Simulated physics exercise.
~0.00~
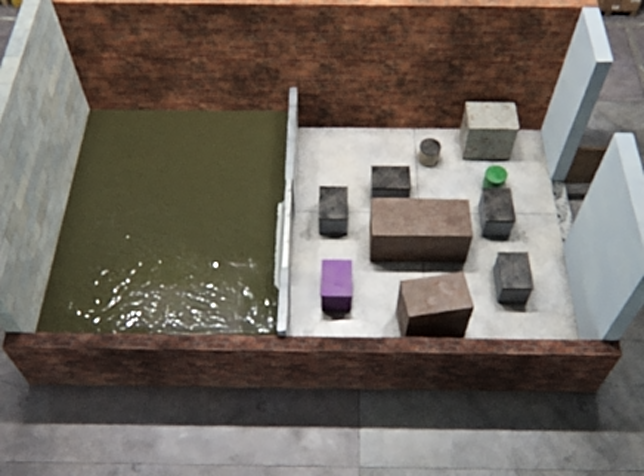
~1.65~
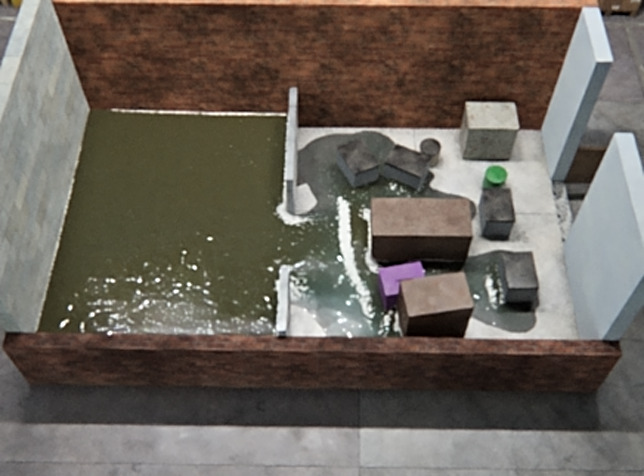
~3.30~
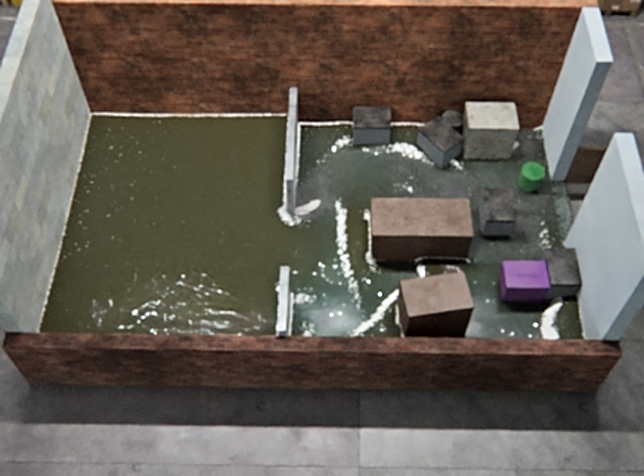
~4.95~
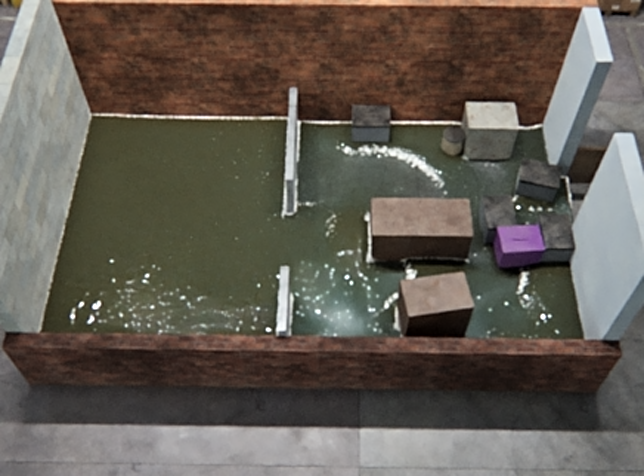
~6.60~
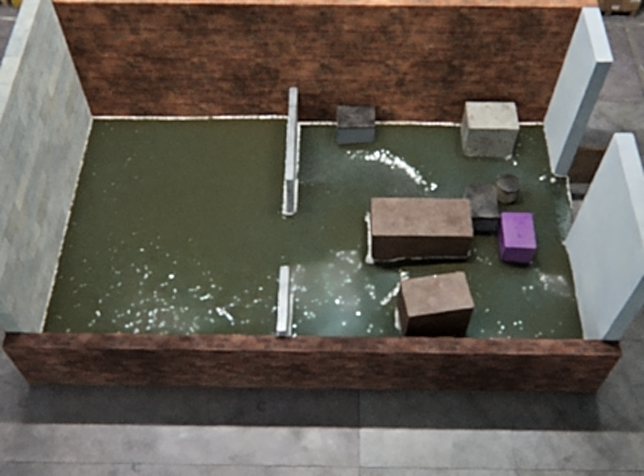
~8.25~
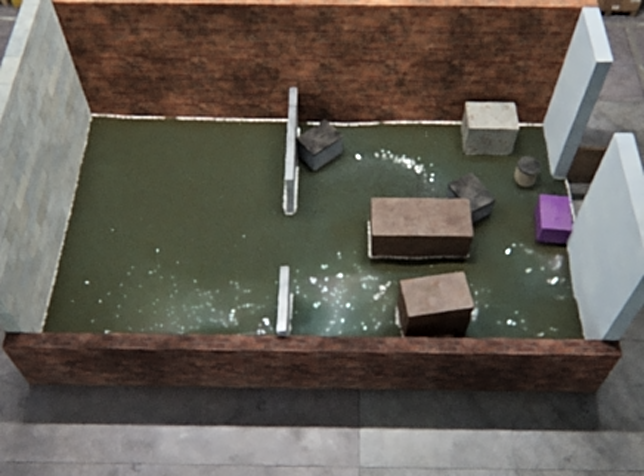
In two adjoining rooms, water floods rightward, carrying out the green pail while chests drift.
